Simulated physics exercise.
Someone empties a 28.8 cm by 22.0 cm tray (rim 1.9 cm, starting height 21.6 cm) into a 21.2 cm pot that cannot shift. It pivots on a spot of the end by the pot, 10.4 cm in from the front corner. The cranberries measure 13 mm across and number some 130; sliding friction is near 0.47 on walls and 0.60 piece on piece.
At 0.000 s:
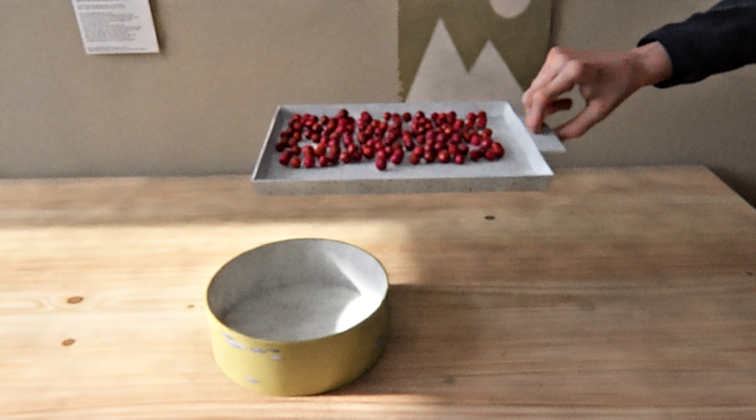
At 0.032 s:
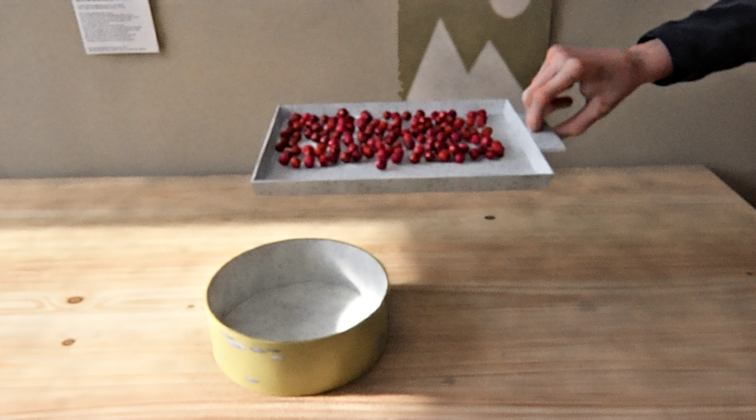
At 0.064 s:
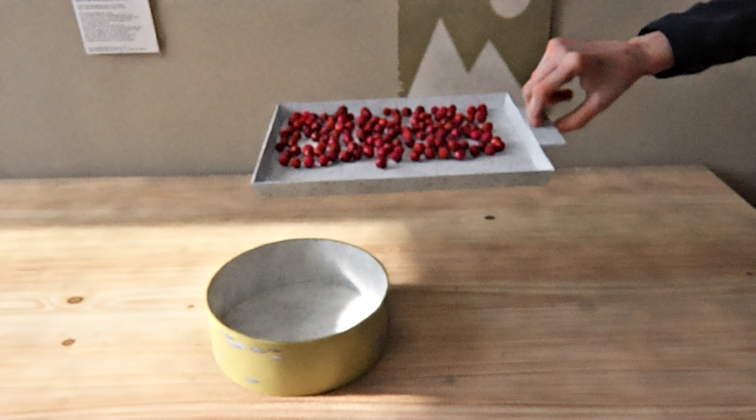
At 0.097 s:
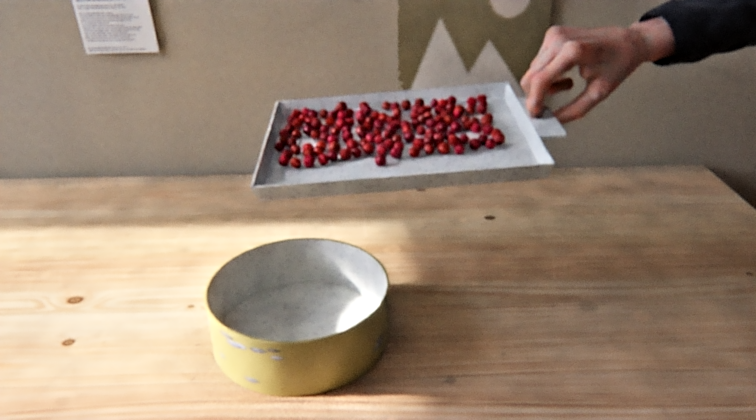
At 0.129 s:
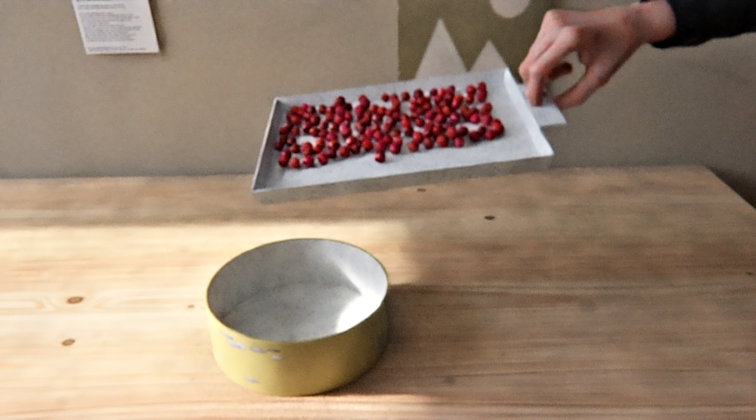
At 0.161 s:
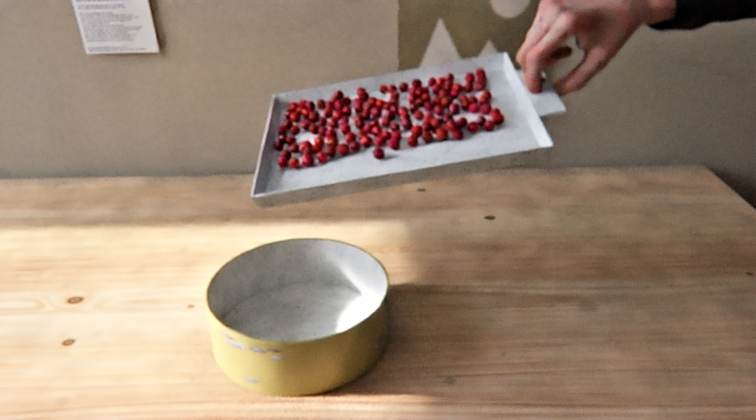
At first, a hand at the right holds a pale tray of scattered red cranberries nearly level above a wooden table, where a round yellow pot stands. Then the hand lifts the right end, slowly and then faster, so the tray slopes down to the left, the berries still spread across it.
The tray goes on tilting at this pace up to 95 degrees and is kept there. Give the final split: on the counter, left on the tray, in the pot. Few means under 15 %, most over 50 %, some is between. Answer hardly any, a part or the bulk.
Counter hardly any, tray hardly any, pot the bulk.
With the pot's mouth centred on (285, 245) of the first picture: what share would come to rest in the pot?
Some 20 per cent.
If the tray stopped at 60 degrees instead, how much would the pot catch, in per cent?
Then about 40 per cent.
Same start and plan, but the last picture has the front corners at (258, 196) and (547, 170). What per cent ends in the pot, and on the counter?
Pot 85, counter 15.
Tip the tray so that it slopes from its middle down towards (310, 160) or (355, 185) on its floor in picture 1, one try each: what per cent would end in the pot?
Some 55 and 90 per cent.
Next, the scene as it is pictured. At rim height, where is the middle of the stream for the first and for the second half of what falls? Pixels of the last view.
First near (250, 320), later near (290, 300).
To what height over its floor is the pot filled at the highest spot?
About 2.5 cm.
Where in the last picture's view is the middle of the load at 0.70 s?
Around (275, 210).
After 0.49 s, tilt 54 degrees; the tray holds 100 %, the pot 0 %.
Then, at 0.70 s, tilt 80 degrees; the tray holds 70 %, the pot 5 %.
After 1.03 s, tilt 95 degrees; the tray holds 10 %, the pot 75 %.
By 1.8 s all is still; counter 5 %, tray 0 %, pot 95 %.
